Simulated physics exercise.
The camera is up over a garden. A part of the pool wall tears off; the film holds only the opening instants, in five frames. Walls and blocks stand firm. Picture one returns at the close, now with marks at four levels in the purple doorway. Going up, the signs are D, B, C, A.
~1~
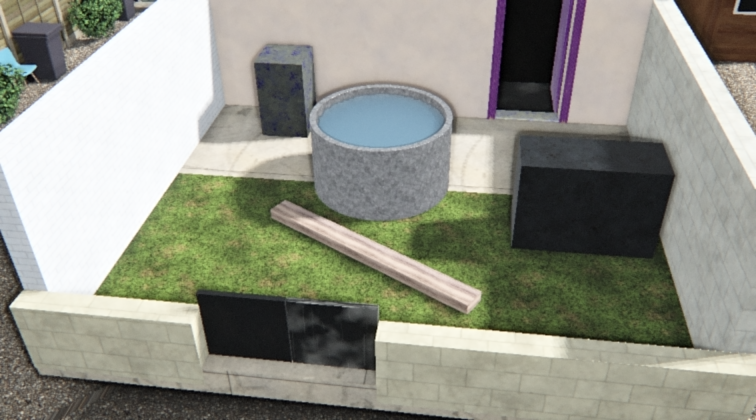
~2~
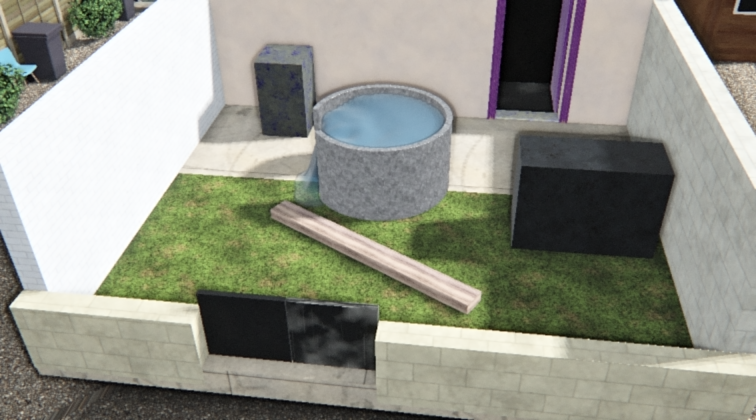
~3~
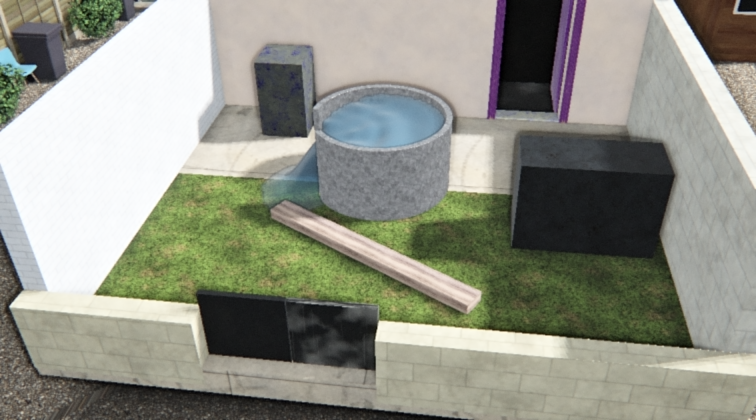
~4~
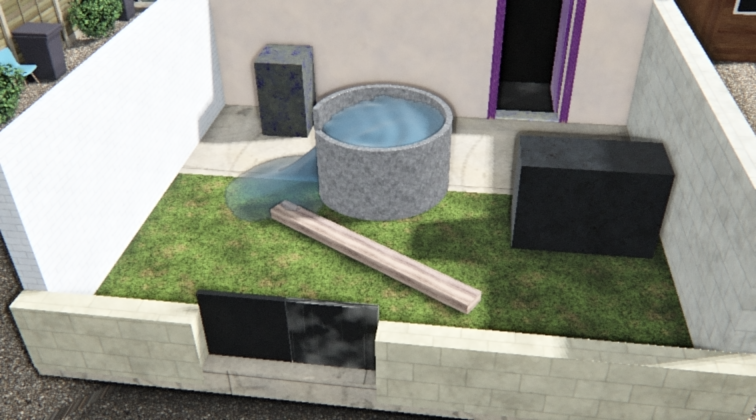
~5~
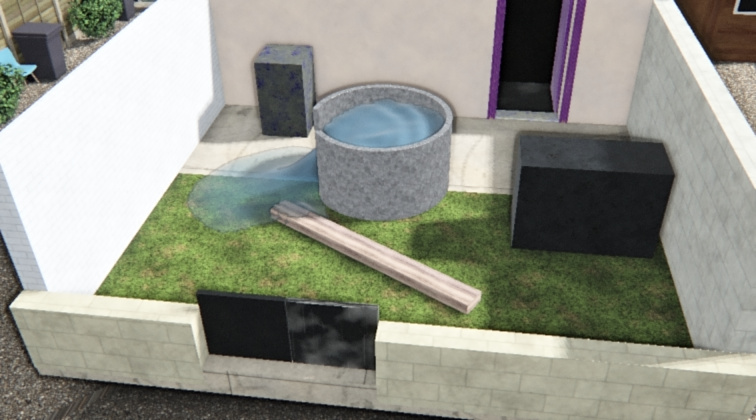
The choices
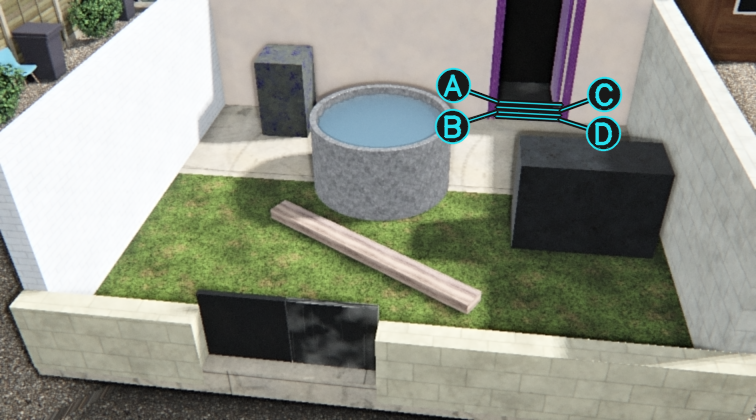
A round grey stone pool of blue water stands near the back of a small walled garden, seen from above by a still camera. Around it are a dark box at right, a smaller dark block behind, a purple-framed doorway, a pale beam on the grass, and black panels in the front wall. Water pours from the pool's left side and spreads leftward across paving and grass.
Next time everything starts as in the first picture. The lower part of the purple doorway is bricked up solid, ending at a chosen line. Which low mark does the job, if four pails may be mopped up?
The answer is mark D.
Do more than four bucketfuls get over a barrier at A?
No.
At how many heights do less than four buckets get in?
All of them.
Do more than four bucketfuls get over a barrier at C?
No, not at all.
On the marked copy, A at (529, 103); B at (528, 113); C at (528, 108); D at (527, 117); from the bottom up D, B, C, A.
With A, nothing gets over.
With B, nothing gets over.
With C, nothing gets over.
With D, nothing gets over.
